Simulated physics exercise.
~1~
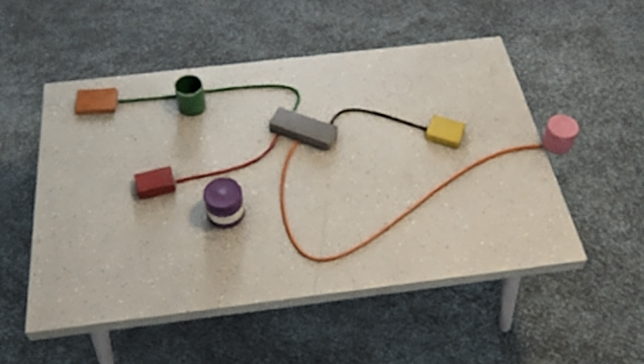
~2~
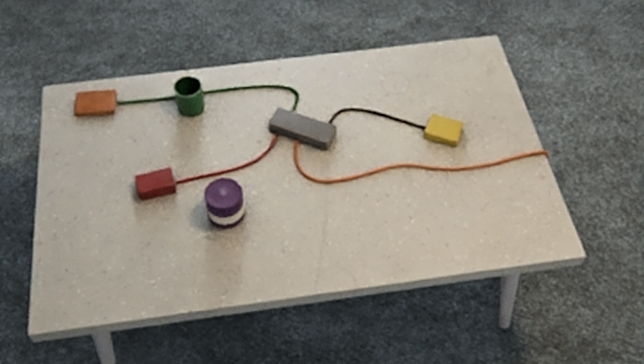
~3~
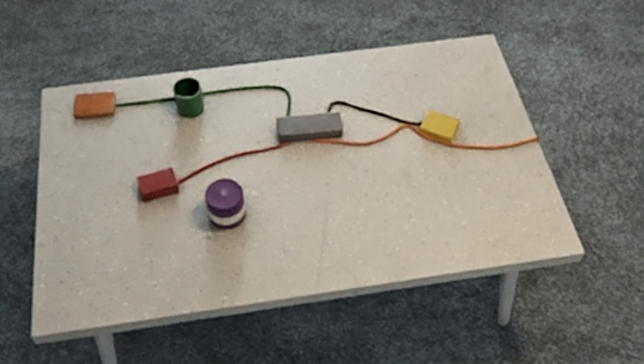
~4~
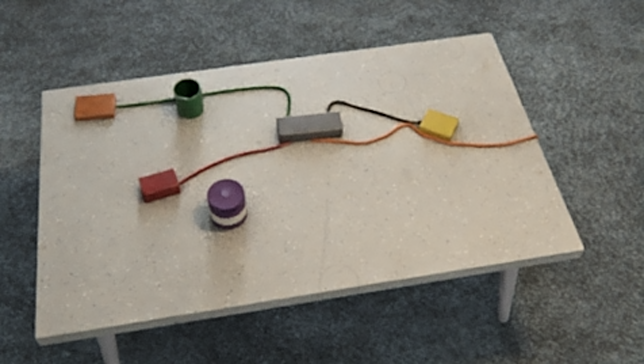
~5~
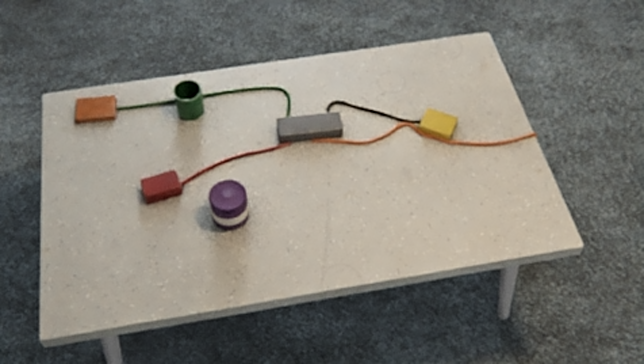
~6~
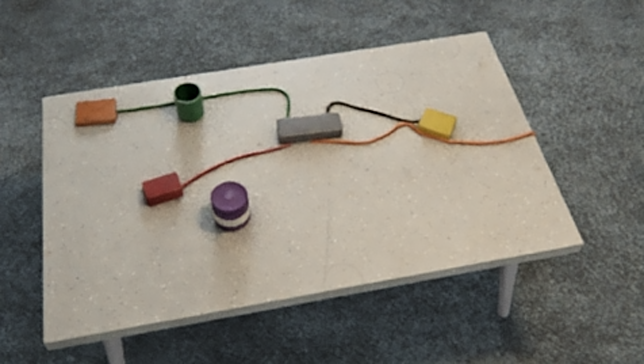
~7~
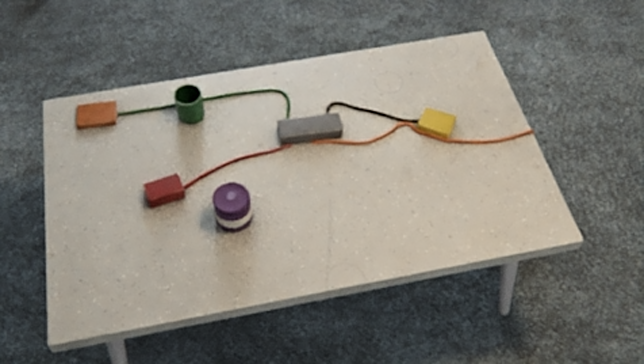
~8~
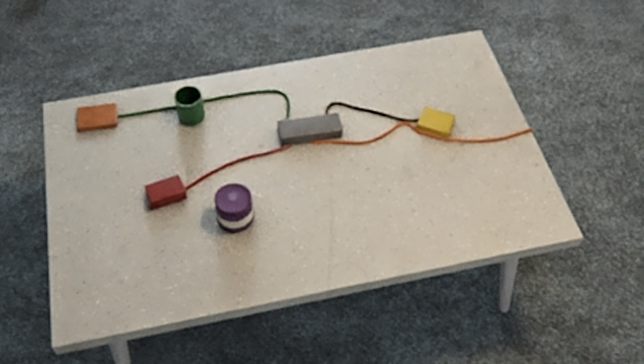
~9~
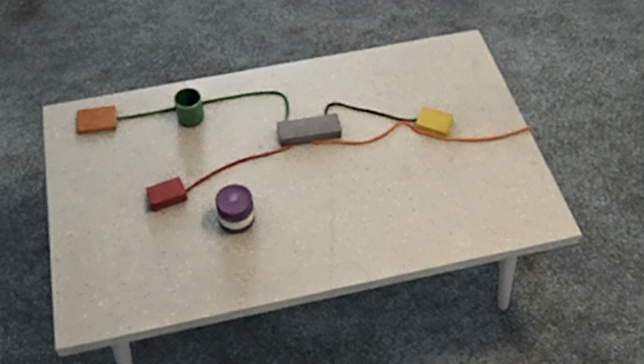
The clip opens on a pale table where four thin cables run from a grey strip to orange, red, yellow and pink objects, with a green mug and a purple canister nearby. The pink one is just past the right edge, its orange cable lying in a wide loop. It drops out of sight, and the loop shrinks as the cable is drawn rightward. The cable then pulls up close to the yellow block, and the grey strip swivels slightly. After that everything rests as the view drifts gently, the strip still on the table and the orange cable trailing over the edge.
